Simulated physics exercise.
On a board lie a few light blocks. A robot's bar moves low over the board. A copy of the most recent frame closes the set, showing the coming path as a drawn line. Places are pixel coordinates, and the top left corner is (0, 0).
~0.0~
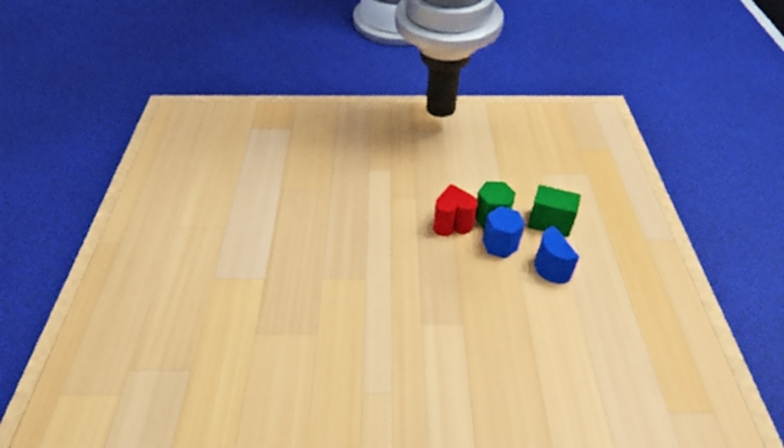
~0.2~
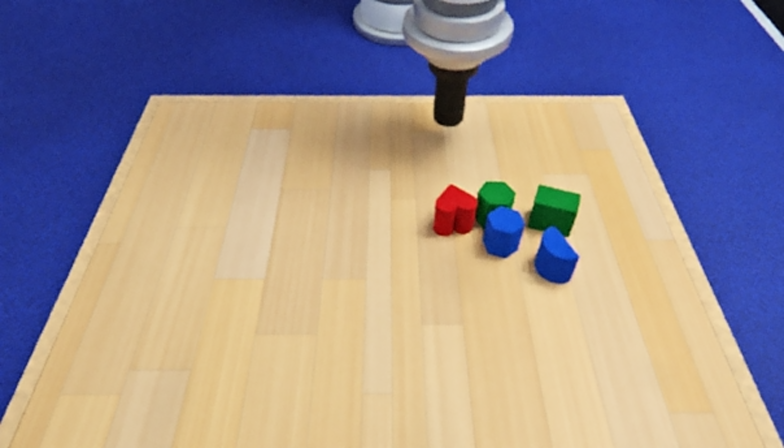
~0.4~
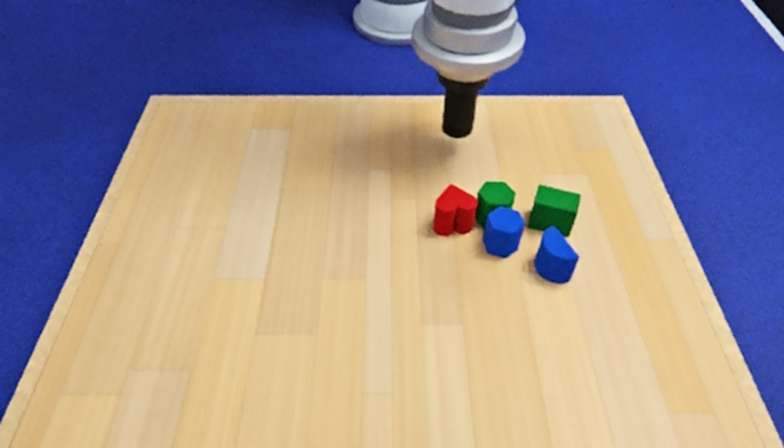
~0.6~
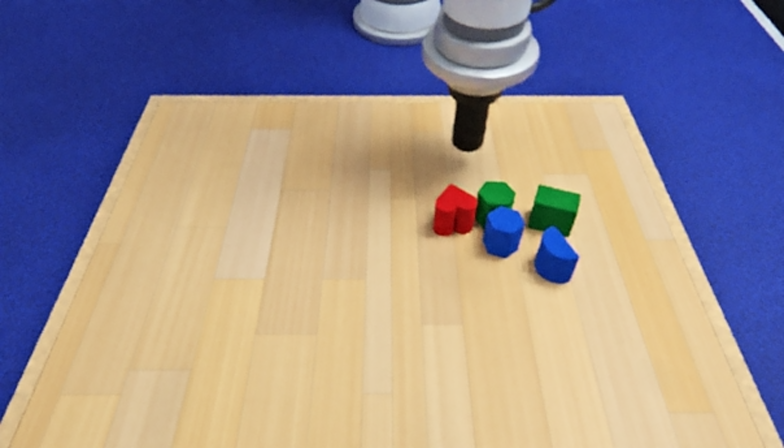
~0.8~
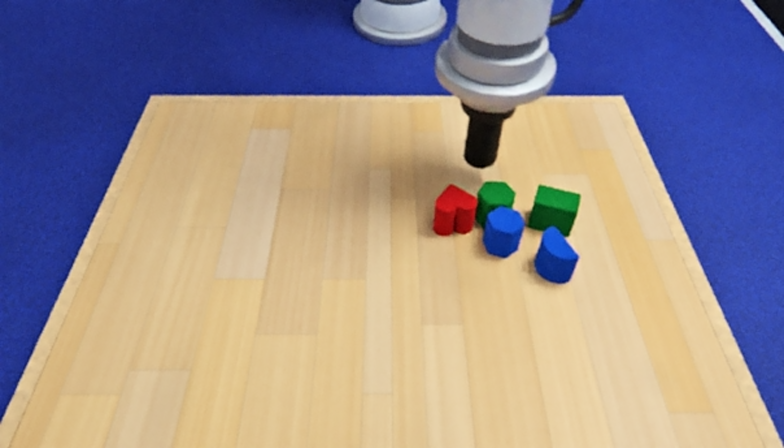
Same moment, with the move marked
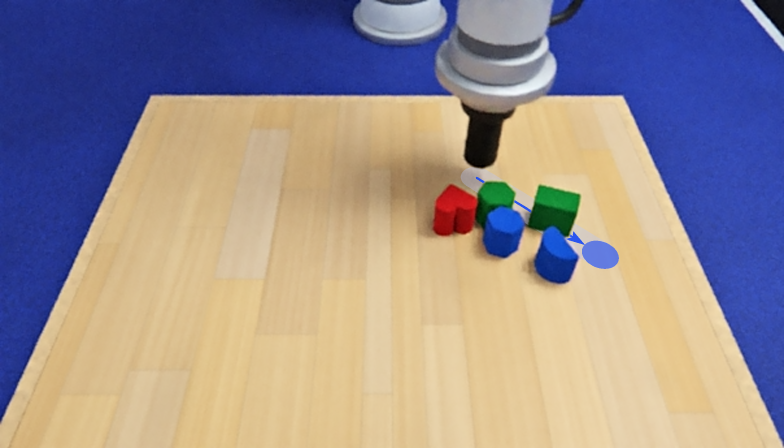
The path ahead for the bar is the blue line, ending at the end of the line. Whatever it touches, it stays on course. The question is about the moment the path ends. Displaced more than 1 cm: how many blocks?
Looking at the path, I think only one of the blocks ends up more than 1 cm away.
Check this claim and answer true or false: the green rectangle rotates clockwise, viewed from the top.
True.
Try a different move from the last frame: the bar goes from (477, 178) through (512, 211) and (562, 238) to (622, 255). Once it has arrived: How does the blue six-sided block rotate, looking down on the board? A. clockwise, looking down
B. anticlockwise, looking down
I'll go with B - anticlockwise, looking down.
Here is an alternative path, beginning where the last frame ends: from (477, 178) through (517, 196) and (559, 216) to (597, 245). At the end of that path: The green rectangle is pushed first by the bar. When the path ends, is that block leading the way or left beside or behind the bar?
I predict the bar still has it in front.
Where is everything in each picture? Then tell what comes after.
In the first frame, tip of the bar (441, 109), middles of tops, green six-sided block (497, 192), green rectangle (558, 197), blue half-round block (558, 243).
In the second frame, bar (448, 119), nothing pushed.
In the third frame, bar (457, 130), nothing pushed.
In the fourth frame, bar (467, 143), nothing pushed.
In the fifth frame, bar (480, 159), green six-sided block (497, 192), green rectangle (558, 197), blue half-round block (558, 243).
The line goes straight from (477, 178) to (600, 254).
On the path given first. One third of the way, bar (520, 183); green six-sided block (500, 194), turned 15° clockwise.
Two thirds of the way, bar (562, 208); green six-sided block (500, 194), turned 20° clockwise; green rectangle (598, 226), turned 15° clockwise.
At the end, bar (608, 236); green six-sided block (500, 194), turned 20° clockwise; green rectangle (637, 260), turned 45° clockwise; blue half-round block unmoved.
